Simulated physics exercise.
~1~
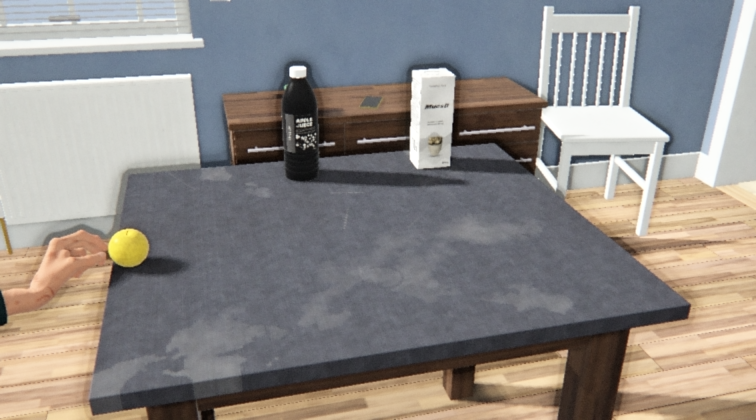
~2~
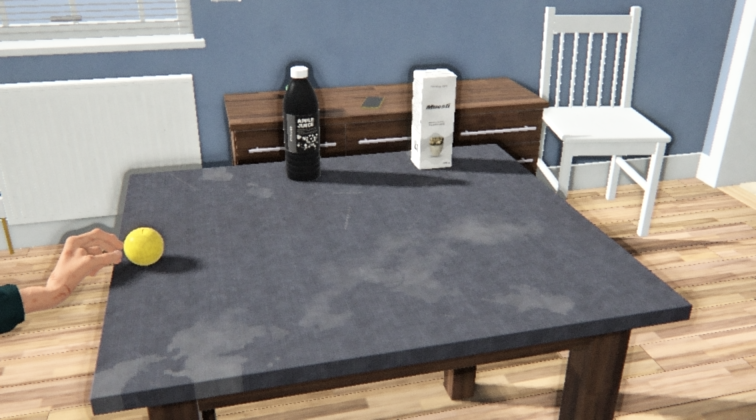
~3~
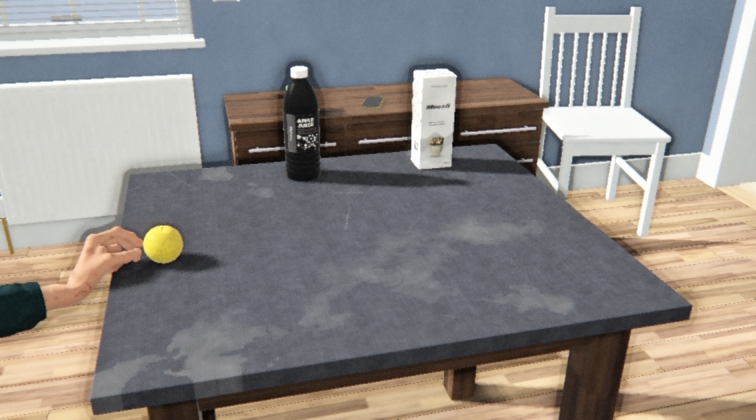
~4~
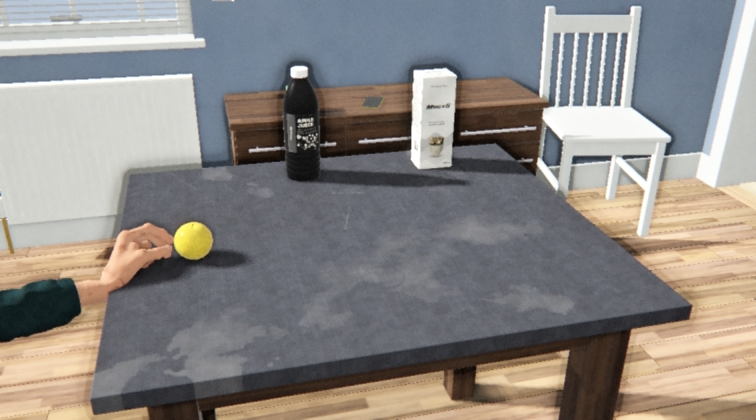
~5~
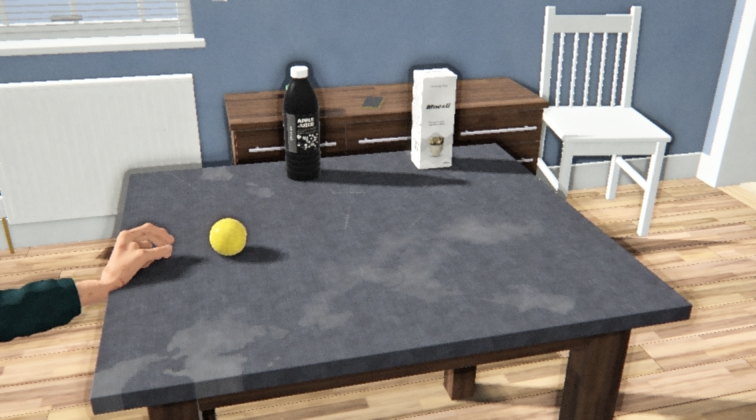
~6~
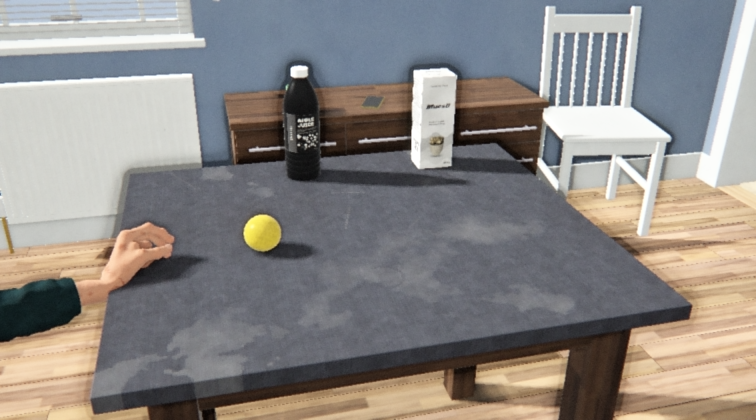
A hand at the left edge of a dark table pushed a small yellow apple to the right, then let go and stayed still while it rolled farther across, in front of a bottle and carton.
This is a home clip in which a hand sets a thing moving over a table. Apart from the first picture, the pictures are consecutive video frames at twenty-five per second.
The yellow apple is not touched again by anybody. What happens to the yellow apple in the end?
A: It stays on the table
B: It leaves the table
Answer: B.
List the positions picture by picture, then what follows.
In the first picture, under the hand; yellow apple (129, 248).
In the second picture, under the hand; yellow apple (144, 247).
In the third picture, under the hand; yellow apple (163, 245).
In the fourth picture, yellow apple (194, 241).
In the fifth picture, yellow apple (229, 237) moved about its own width.
In the sixth picture, yellow apple (263, 233) moved well along.
Then, 0.20 s later than the last frame, yellow apple moved well along near (418, 216).
Then, 0.40 s later than the last frame, yellow apple moved well along near (554, 202).
Then, 0.70 s later than the last frame, yellow apple now off the table.
Then, 0.90 s later than the last frame, things are still on the move.
When it is over, off the table, yellow apple.
